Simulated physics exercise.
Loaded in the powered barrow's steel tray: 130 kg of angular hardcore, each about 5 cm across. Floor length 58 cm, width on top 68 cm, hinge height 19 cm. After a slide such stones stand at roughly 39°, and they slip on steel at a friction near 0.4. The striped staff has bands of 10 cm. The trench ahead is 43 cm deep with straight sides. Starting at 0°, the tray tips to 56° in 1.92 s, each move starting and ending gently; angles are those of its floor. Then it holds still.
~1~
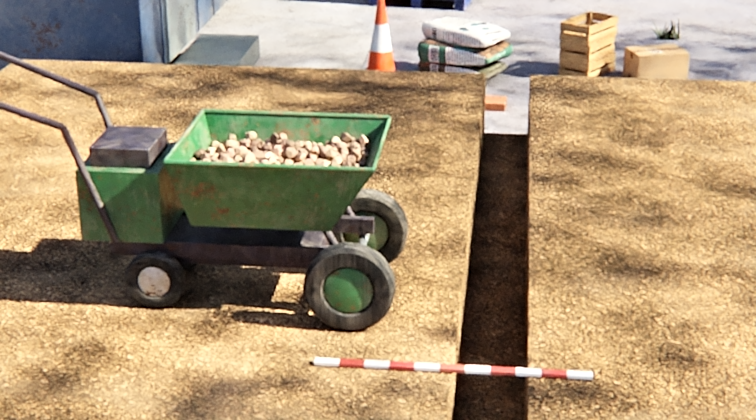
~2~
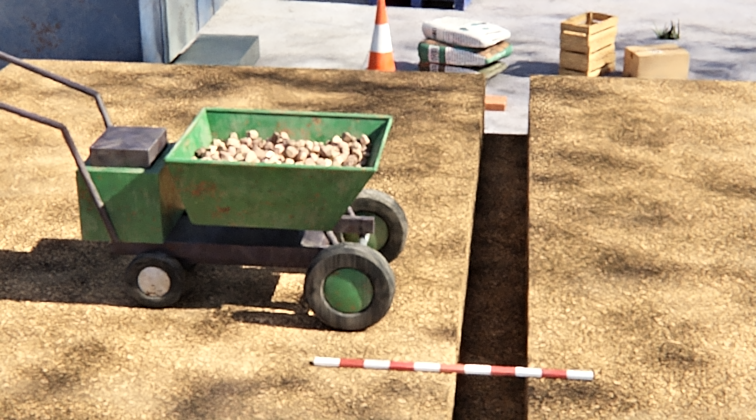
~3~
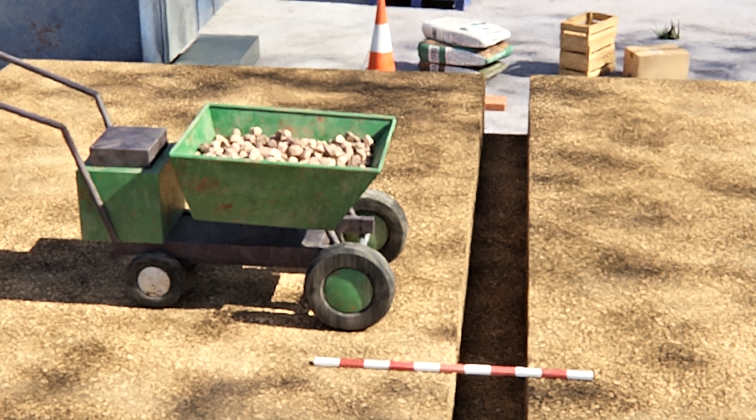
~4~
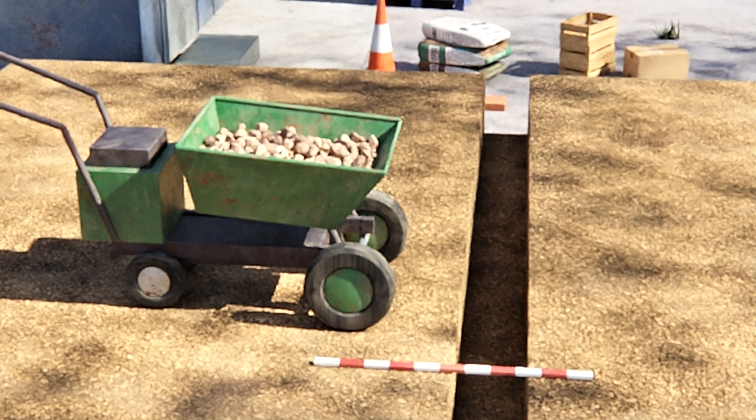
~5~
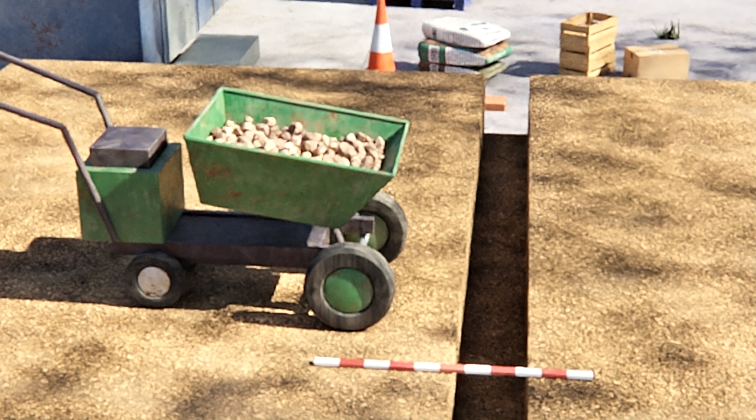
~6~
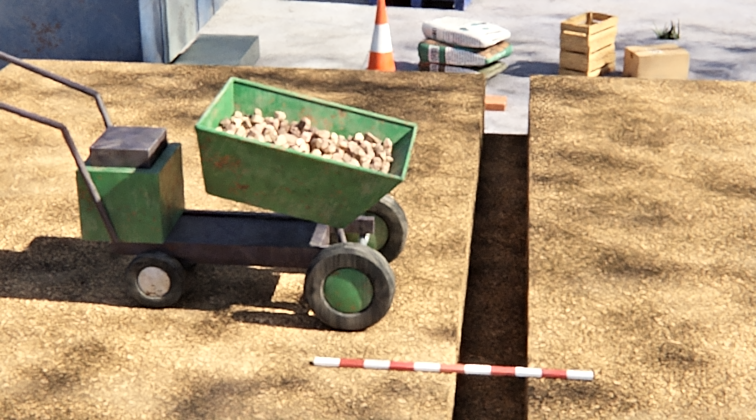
The green steel tray of a powered barrow, loaded with brownish stones, tilts slowly at first and then faster, its left end rising toward the trench side on the right, while the wheels and chassis stay still on the ground.
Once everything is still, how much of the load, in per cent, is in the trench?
Roughly 5 per cent ends in the trench.
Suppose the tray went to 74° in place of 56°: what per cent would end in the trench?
Then about 65 per cent.
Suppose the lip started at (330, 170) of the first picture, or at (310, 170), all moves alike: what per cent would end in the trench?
Near 5 per cent from the first place, 0 from the second.
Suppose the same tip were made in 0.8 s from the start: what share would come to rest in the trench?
It would be near 10 per cent.
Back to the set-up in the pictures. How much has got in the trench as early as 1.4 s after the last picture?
Some 0 per cent.
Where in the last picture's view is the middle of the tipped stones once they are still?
Their middle is at about (503, 394).
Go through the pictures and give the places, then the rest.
In the first picture, the tray is at 0°, its lip at (373, 170); the top of the load is at (281, 143).
In the second picture, the tray is at 1°, its lip at (375, 171); the top of the load is at (274, 143).
In the third picture, lip at (379, 172), floor tilted 2°, highest stones at (271, 140).
In the fourth picture, lip at (385, 173), floor tilted 5°, highest stones at (267, 136).
In the fifth picture, the tray is at 9°, its lip at (393, 176); the top of the load is at (264, 130).
In the sixth picture, the tray is at 13°, its lip at (403, 180); the top of the load is at (259, 121).
Then, 0.8 s after the last picture the floor is at 47°, 100 % in the tray; the foremost stones are at (445, 205).
Then, 1.4 s after the last picture the floor is at 56°, 99 % in the tray, 1 % in the trench; the foremost stones are at (488, 220).
Then, 1.8 s after the last picture the floor is at 56°, 97 % in the tray, 3 % in the trench; the foremost stones are at (522, 348).
Then, 3.7 s after the last picture the floor is at 56°, 95 % in the tray, 5 % in the trench; the foremost stones are at (525, 386).
